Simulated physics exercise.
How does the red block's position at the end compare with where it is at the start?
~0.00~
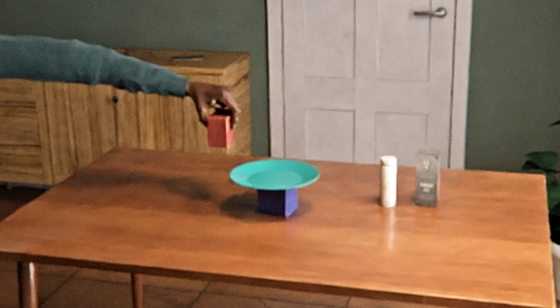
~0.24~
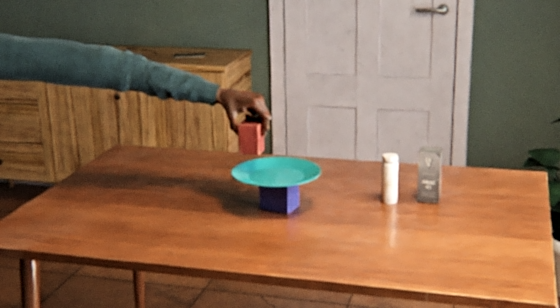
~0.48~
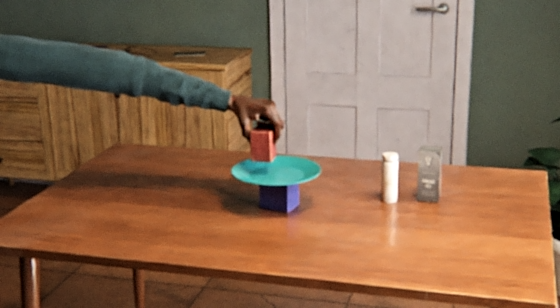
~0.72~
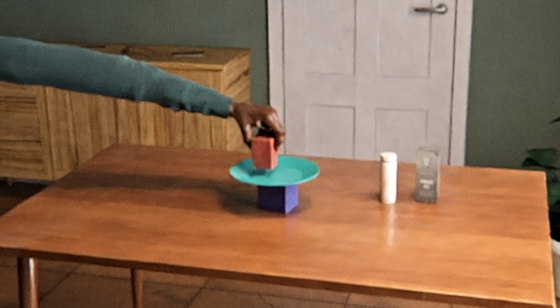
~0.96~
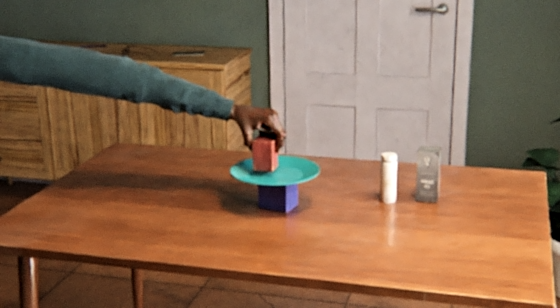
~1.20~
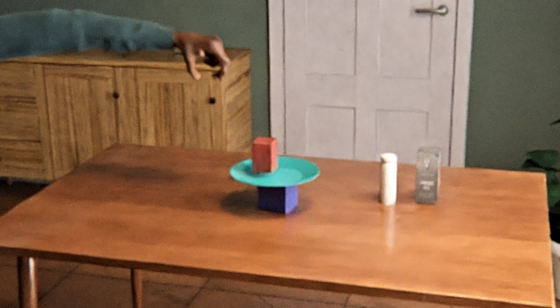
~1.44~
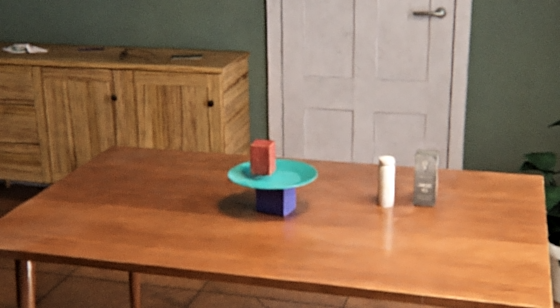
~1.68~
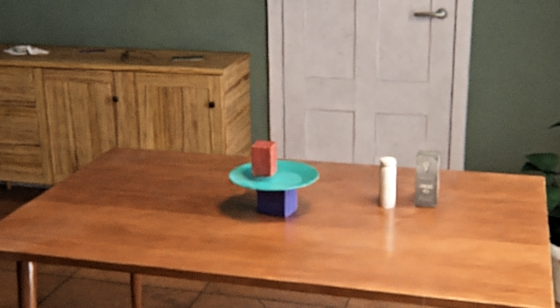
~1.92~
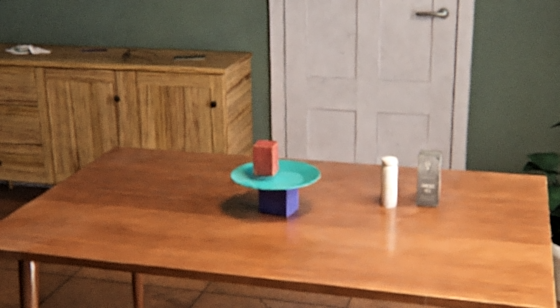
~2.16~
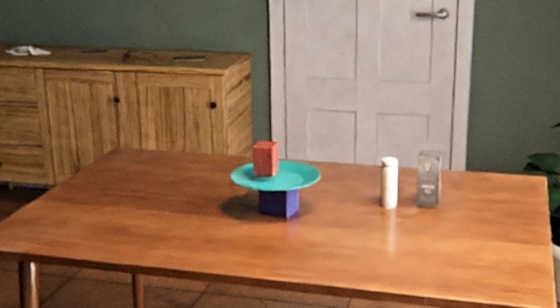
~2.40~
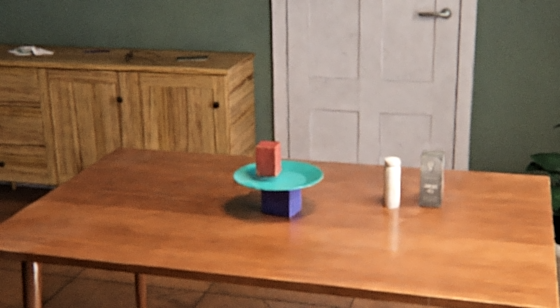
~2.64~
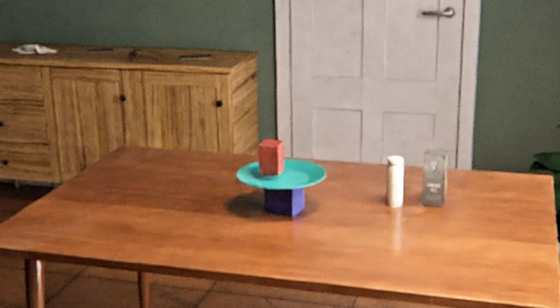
At the start the red block is held in the air to the left of the turquoise plate. By the end it is further right and lower, standing upright on the plate.
